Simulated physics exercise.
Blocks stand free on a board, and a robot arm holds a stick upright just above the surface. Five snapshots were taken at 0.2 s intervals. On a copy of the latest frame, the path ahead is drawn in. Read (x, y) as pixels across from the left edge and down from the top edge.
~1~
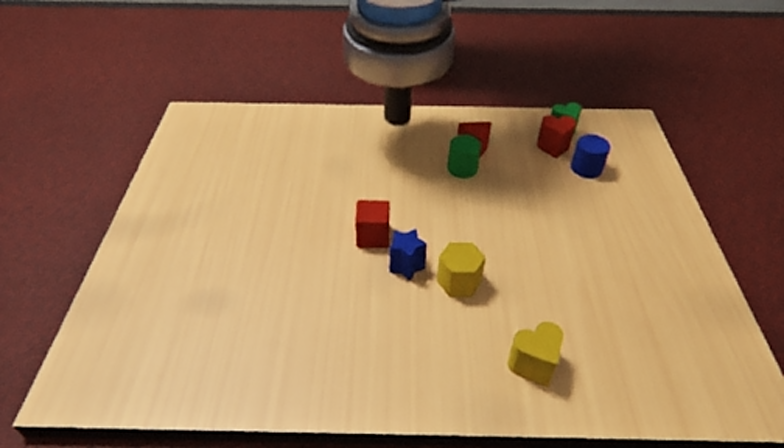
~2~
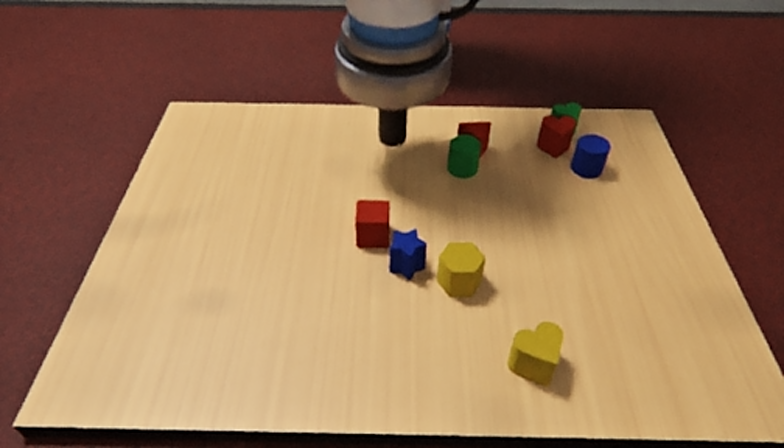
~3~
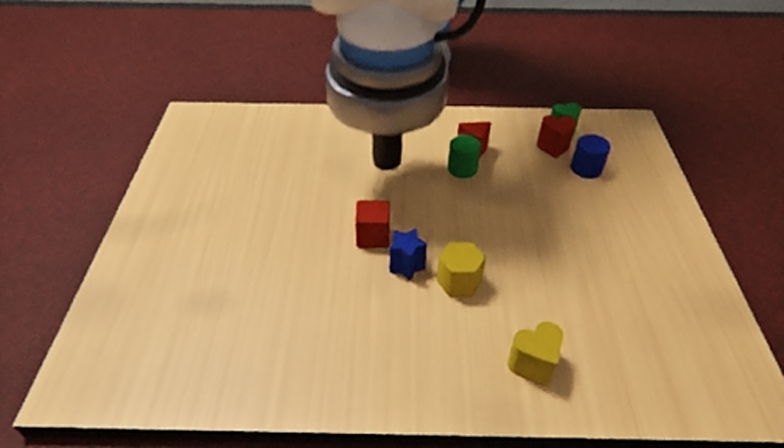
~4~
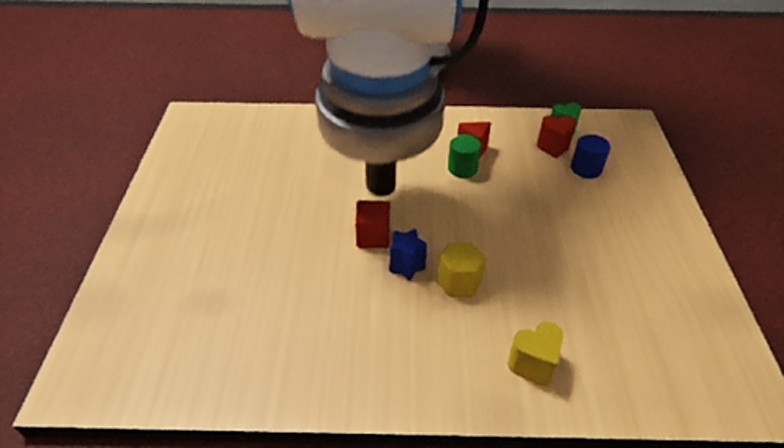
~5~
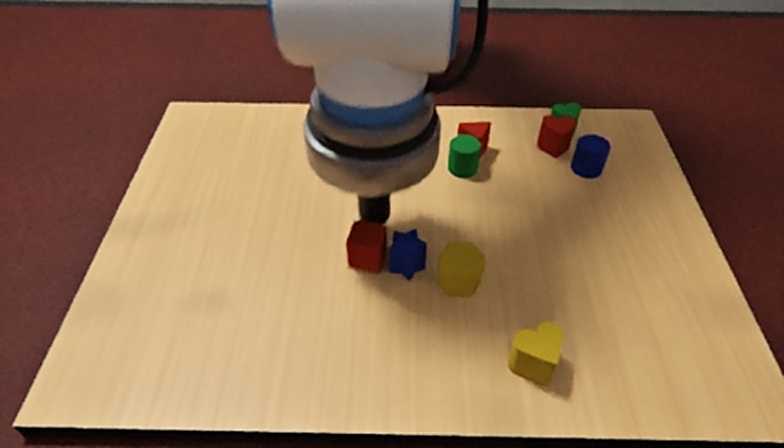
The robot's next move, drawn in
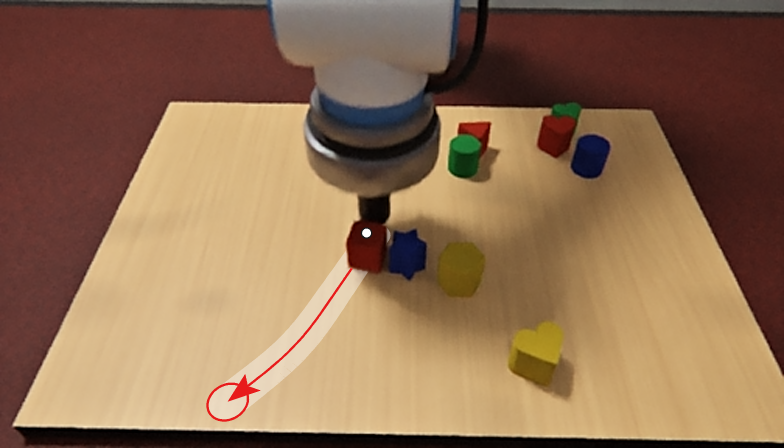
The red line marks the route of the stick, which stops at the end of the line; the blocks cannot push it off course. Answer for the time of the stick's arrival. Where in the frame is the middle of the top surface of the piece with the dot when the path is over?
I'd say the piece with the dot ends with its top centre at (348, 306).
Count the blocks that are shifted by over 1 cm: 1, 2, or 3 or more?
It shifts a single block.
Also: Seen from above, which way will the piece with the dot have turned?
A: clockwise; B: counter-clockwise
The correct letter is B.
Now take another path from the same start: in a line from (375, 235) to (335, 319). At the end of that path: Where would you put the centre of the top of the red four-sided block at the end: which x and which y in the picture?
It should be at (336, 325) by then.
The line goes from (375, 235) through (320, 314) to (228, 402); the dot is on the red four-sided block.
On the path given first. One third of the way, stick at (338, 268); red four-sided block at (347, 288), turned 40° anticlockwise.
Two thirds of the way, stick at (292, 327); red four-sided block at (348, 306), turned 75° anticlockwise.
At the end, stick at (221, 385); red four-sided block at (348, 306), turned 75° anticlockwise; blue star-shaped block unmoved.
